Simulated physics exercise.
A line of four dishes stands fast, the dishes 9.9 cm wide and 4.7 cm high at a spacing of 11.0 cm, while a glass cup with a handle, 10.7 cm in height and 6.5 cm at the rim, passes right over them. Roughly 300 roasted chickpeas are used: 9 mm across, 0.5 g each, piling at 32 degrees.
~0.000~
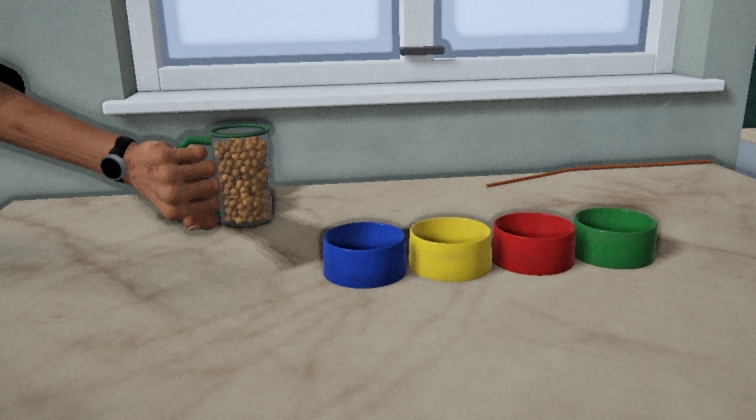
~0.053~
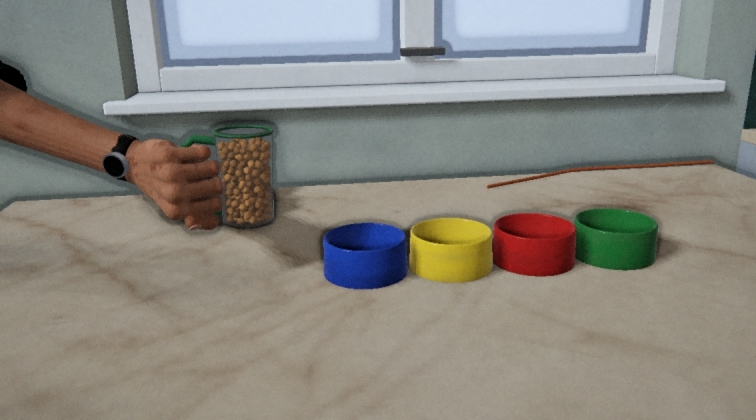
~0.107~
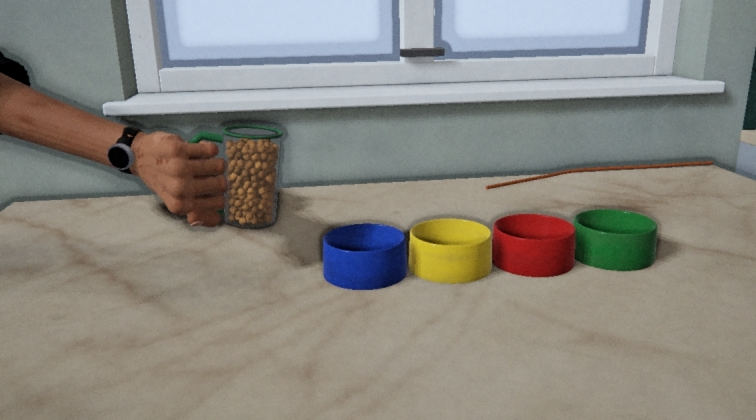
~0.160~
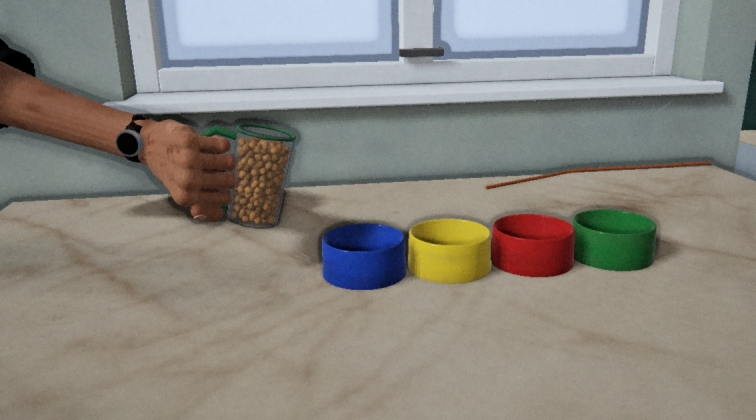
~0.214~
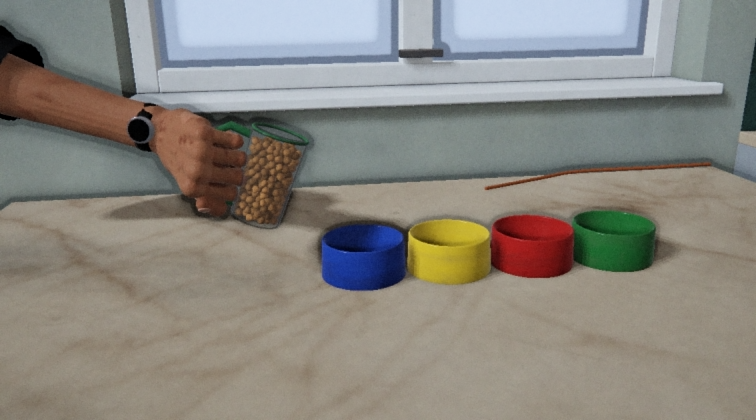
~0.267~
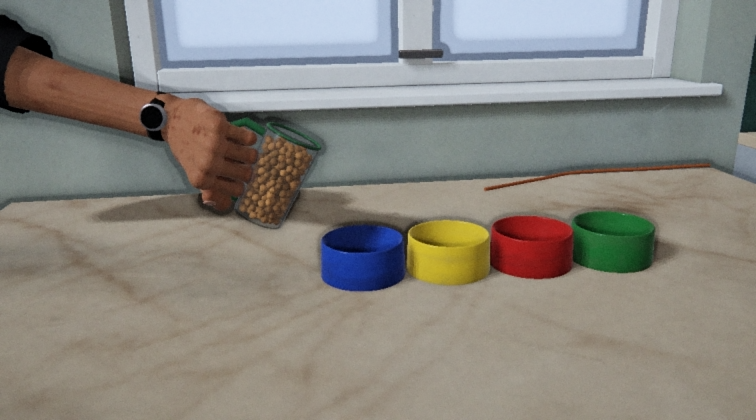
A hand wearing a dark watch grips a clear, green-rimmed cup of roasted chickpeas by its handle at the left, shifting it slightly right while tilting it steadily rightward. Blue, yellow, red and green dishes stand still in a row, left to right, on a pale veined countertop. A window and greenish wall stand behind, seen from slightly above by a nearly steady camera.
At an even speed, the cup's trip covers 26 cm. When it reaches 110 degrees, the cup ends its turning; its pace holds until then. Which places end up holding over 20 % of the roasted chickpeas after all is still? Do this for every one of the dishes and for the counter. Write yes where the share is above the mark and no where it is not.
Red: Yes, blue: No, green: No, yellow: Yes, counter: No.
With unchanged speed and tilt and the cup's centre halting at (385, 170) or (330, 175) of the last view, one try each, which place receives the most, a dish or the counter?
The largest share ends at yellow first and at blue second.
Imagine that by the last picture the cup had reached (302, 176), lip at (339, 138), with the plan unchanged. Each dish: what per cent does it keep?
Final shares - red 100 %, blue 0 %, green 0 %, yellow 0 %.
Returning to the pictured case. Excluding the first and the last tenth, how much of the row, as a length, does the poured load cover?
It spans about 13 centimetres along the dishes.
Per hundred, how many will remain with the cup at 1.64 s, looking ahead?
Some 15 per cent of the load.
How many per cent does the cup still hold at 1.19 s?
I reckon around 60 per cent.
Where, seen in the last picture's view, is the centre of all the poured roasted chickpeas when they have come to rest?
Resting centre estimate: Around (505, 253).
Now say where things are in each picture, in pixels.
Cup at (243, 176), tilt 0 degrees, lip at (268, 130), moved 0.0 cm; middle of the pieces at (241, 180); blue dish at (364, 236); yellow dish at (450, 231); red dish at (534, 225); green dish at (615, 220), in the first picture.
Cup at (246, 177), tilt 2 degrees, lip at (272, 131), moved 0.2 cm; middle of the pieces at (244, 180), in the second picture.
Cup at (251, 177), tilt 6 degrees, lip at (281, 134), moved 0.9 cm; middle of the pieces at (249, 180), in the third picture.
Cup at (259, 177), tilt 13 degrees, lip at (295, 137), moved 1.9 cm; middle of the pieces at (256, 180), in the fourth picture.
Cup at (268, 177), tilt 20 degrees, lip at (308, 142), moved 2.9 cm; middle of the pieces at (264, 179), in the fifth picture.
Cup at (276, 177), tilt 27 degrees, lip at (320, 148), moved 4.0 cm; middle of the pieces at (272, 179); blue dish at (362, 239); yellow dish at (449, 234); red dish at (532, 229); green dish at (613, 224). The cup turns about 130 degrees a second and travels 19 cm a second, in the sixth picture.
Then, at 0.82 s, tilt 99 degrees; cup holds 95 %, yellow 5 %.
Then, at 1.19 s, tilt 110 degrees; cup holds 60 %, yellow 40 %.
Then, at 1.64 s, tilt 110 degrees; cup holds 15 %, red 40 %, yellow 40 %.
In the end, at 2.6 s, red 55 %, blue 0 %, green 0 %, yellow 40 %, counter 5 %.
